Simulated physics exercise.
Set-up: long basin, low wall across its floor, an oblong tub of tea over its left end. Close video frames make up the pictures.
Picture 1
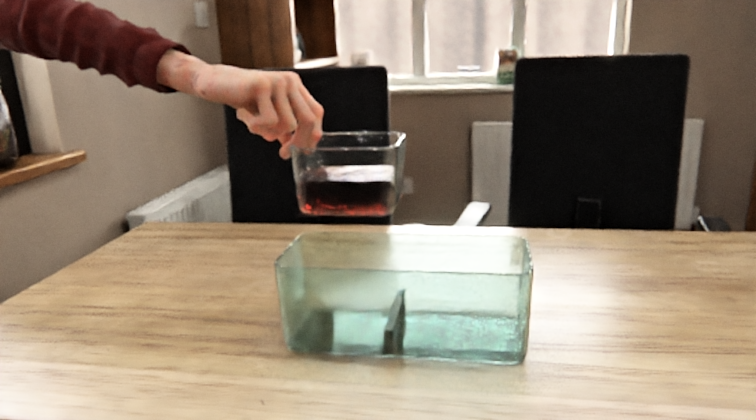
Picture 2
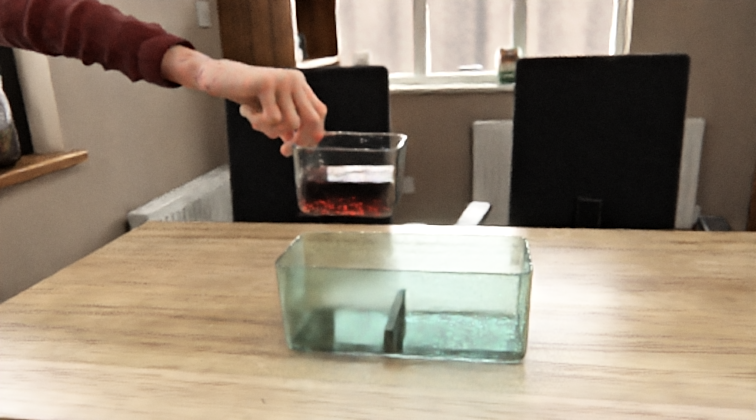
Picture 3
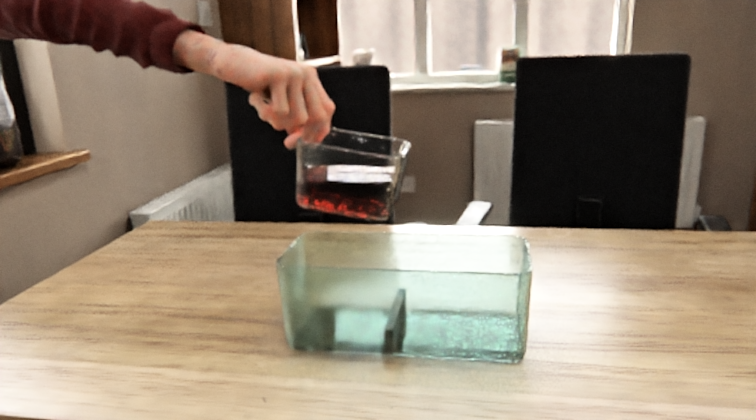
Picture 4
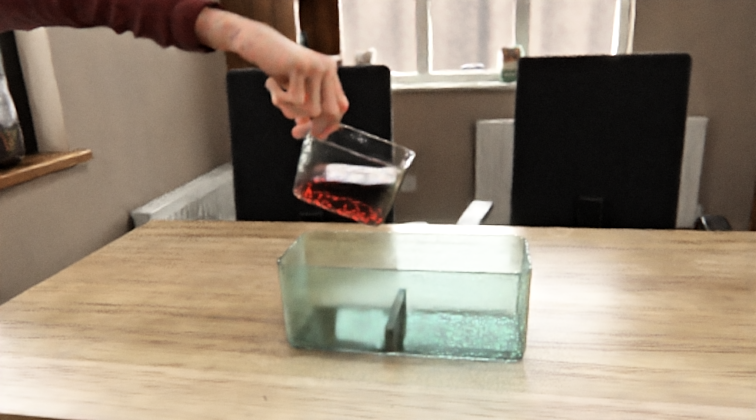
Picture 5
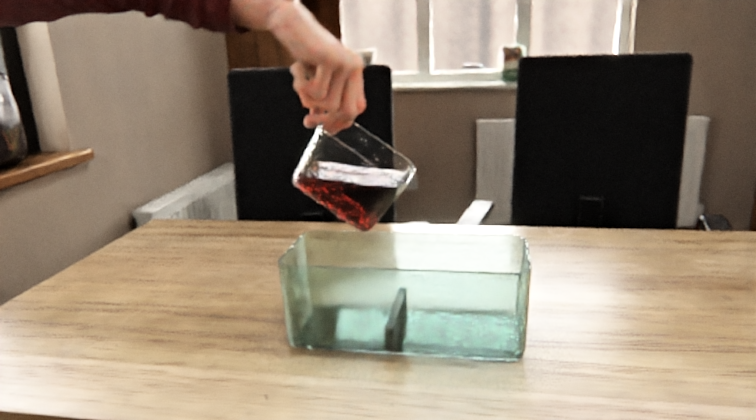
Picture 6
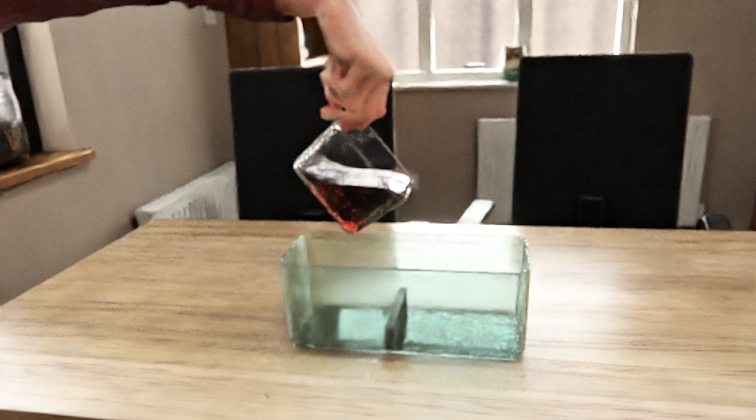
A hand in a dark red sleeve holds a small clear tub of dark reddish tea above the left part of a long, pale green glass basin, which has a low dark wall across its floor. The basin sits on a light wooden table before two black chairs and a bright window, seen from a steady, slightly raised view. The hand rises rightward, tilting the tub steeply clockwise.
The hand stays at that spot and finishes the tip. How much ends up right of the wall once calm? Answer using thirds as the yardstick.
Over two thirds of it.
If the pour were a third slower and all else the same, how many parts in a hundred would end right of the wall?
Share on the right: Some 90 percent.
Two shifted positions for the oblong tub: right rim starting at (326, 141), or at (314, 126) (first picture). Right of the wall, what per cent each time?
Roughly 20 per cent, then roughly 15 per cent.
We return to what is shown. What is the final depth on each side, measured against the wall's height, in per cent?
I'd say about 10 for the left and about 50 for the right.
A moment on, the oblong tub is tipped right over and 14 per cent is still to pour, 3 is left of the wall and 68 right of it.
Next, the oblong tub is tipped right over and 0 per cent is still to pour, 16 is left of the wall and 81 right of it.
Then the oblong tub is tipped right over and 0 per cent is still to pour, 16 is left of the wall and 83 right of it.
Later the oblong tub is tipped right over and 0 per cent is still to pour, 17 is left of the wall and 82 right of it.
In the end 17 per cent lies left of the wall, 82 right of it and 1 outside.
